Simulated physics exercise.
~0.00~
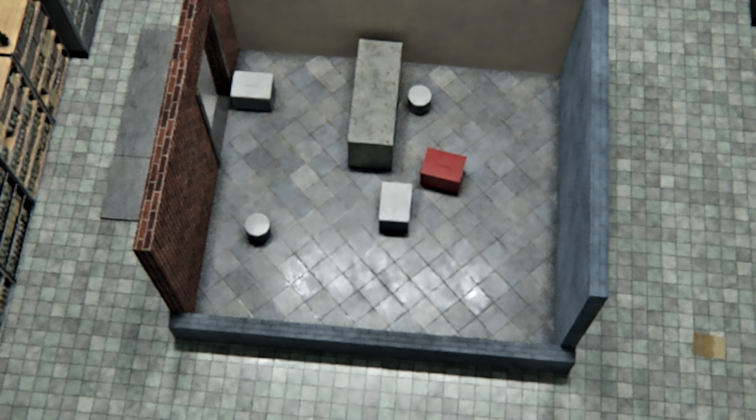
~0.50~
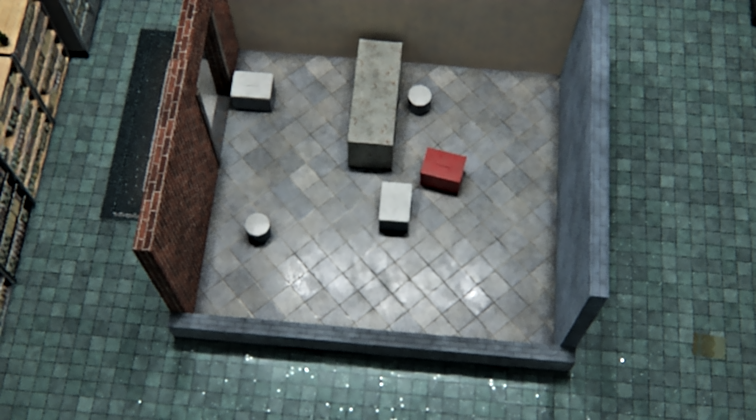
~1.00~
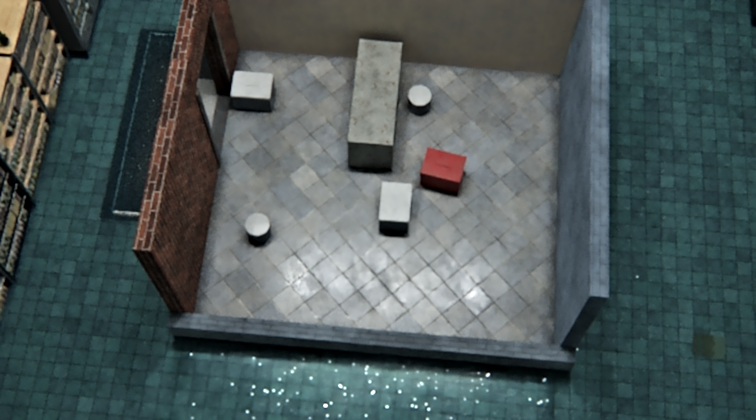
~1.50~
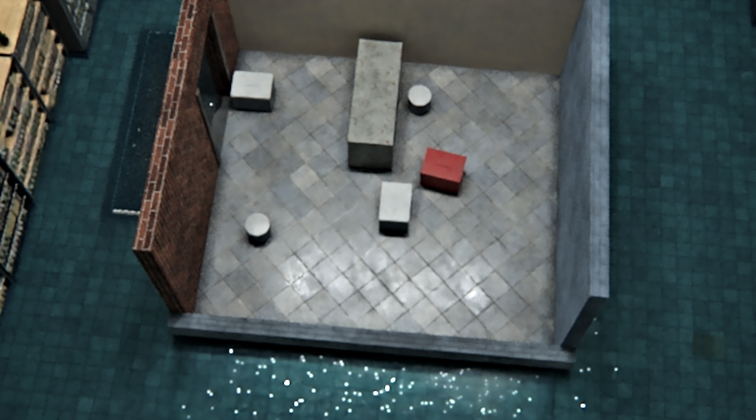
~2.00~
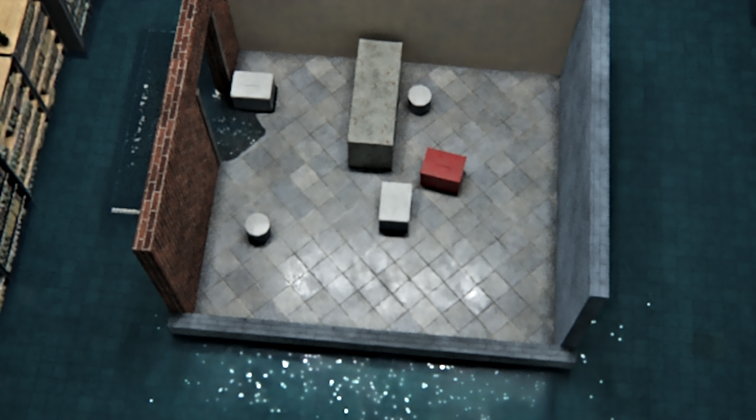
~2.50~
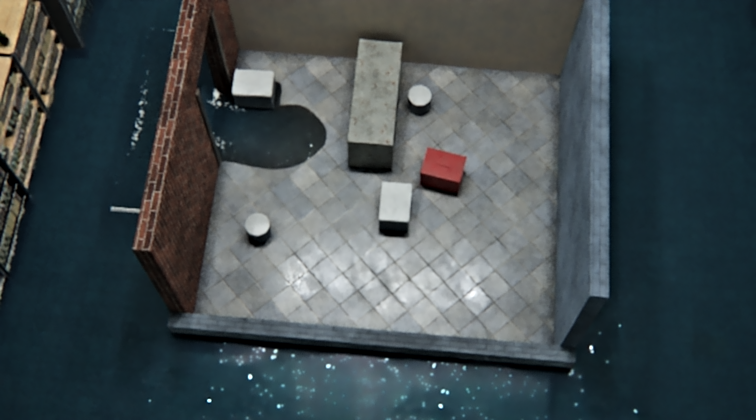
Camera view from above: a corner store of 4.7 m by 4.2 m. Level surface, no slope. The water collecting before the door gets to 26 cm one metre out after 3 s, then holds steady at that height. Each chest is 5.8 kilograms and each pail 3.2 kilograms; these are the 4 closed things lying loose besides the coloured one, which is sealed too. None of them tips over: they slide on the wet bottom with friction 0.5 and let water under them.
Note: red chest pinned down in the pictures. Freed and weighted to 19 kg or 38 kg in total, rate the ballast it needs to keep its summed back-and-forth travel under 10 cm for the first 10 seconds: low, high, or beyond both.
Low.
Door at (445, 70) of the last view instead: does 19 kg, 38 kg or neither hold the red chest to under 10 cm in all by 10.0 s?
Short version: Neither mass is sufficient.
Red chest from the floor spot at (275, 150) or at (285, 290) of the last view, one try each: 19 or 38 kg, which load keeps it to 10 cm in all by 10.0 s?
Neither mass does it, then the light mass does it.
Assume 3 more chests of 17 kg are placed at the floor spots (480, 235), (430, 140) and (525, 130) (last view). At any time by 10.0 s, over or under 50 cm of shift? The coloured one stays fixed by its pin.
Order as asked: Stays within / stays within / stays within.
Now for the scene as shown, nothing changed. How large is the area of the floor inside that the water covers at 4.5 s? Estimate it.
Wet area: Approx. 8.5 m2.
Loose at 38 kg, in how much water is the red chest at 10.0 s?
Depth: Approx. 2 cm.
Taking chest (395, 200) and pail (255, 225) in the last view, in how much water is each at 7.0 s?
Depths: Near 2 cm, then near 1 cm.
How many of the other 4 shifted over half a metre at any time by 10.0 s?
I count 2 of them.
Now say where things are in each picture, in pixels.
The first picture shows the red chest at (444, 165), on the bottom; 0.0 m2 under water; 0 of 5 have shifted.
The second picture shows the red chest at (444, 165) rests on the ground; water covers 0.0 m2; 0 of 5 have shifted.
The third picture shows the red chest at (444, 165) rests on the ground; water covers 0.0 m2; 0 of 5 have shifted.
The fourth picture shows the red chest at (444, 165), on the bottom; water covers 0.0 m2; 0 of 5 have shifted.
The fifth picture shows the red chest at (444, 165) rests on the ground; water covers 0.3 m2; 0 of 5 have shifted.
The sixth picture shows the red chest at (444, 165), on the bottom; 1.2 m2 under water; 0 of 5 have shifted.
After 3.5 s the red chest would be 0 cm from its start with 19 kg and 0 cm from its start with 38 kg; 0 cm of water round it then.
After 4.5 s the red chest would be 0 cm from its start with 19 kg and 0 cm from its start with 38 kg; 1 cm of water round it then.
After 7.0 s the red chest would be 0 cm from its start with 19 kg and 0 cm from its start with 38 kg; 1 cm of water round it then.
After 10.0 s the red chest would be 0 cm from its start with 19 kg and 0 cm from its start with 38 kg; 2 cm of water round it then.
